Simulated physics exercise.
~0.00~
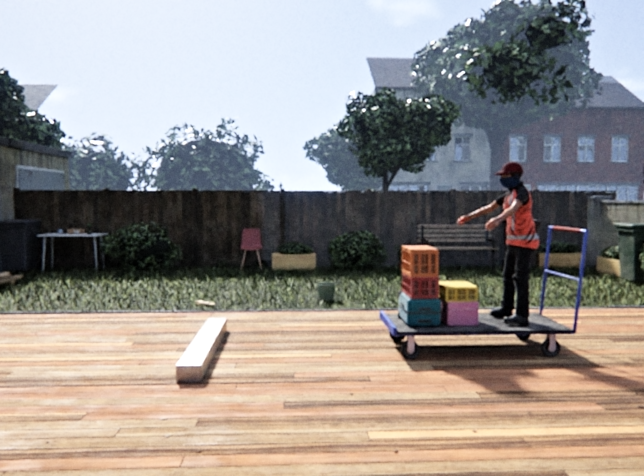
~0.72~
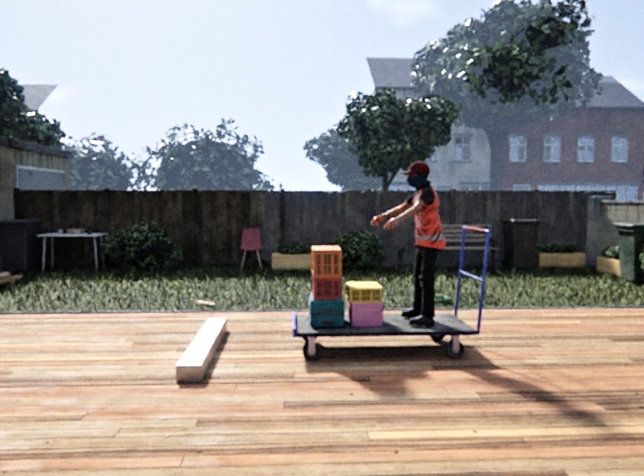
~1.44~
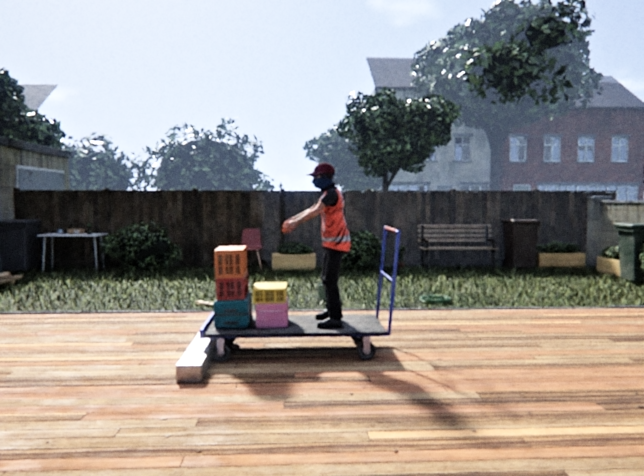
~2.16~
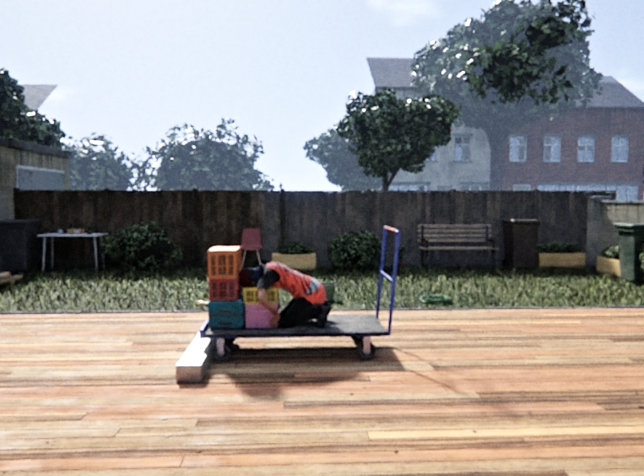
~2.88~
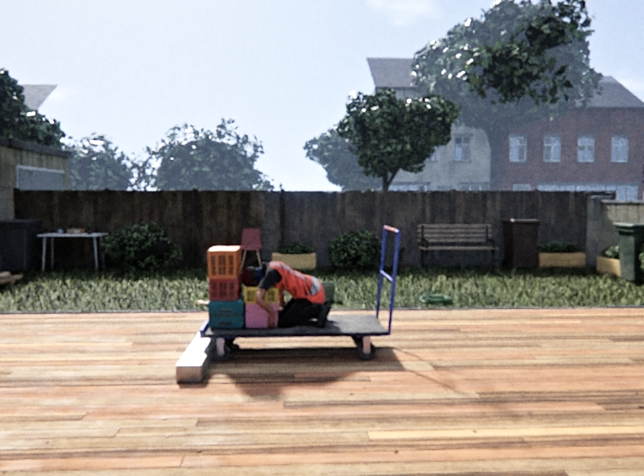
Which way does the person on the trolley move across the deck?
The person moves to the left, riding the trolley toward the kerb and then slumping forward in that same direction.
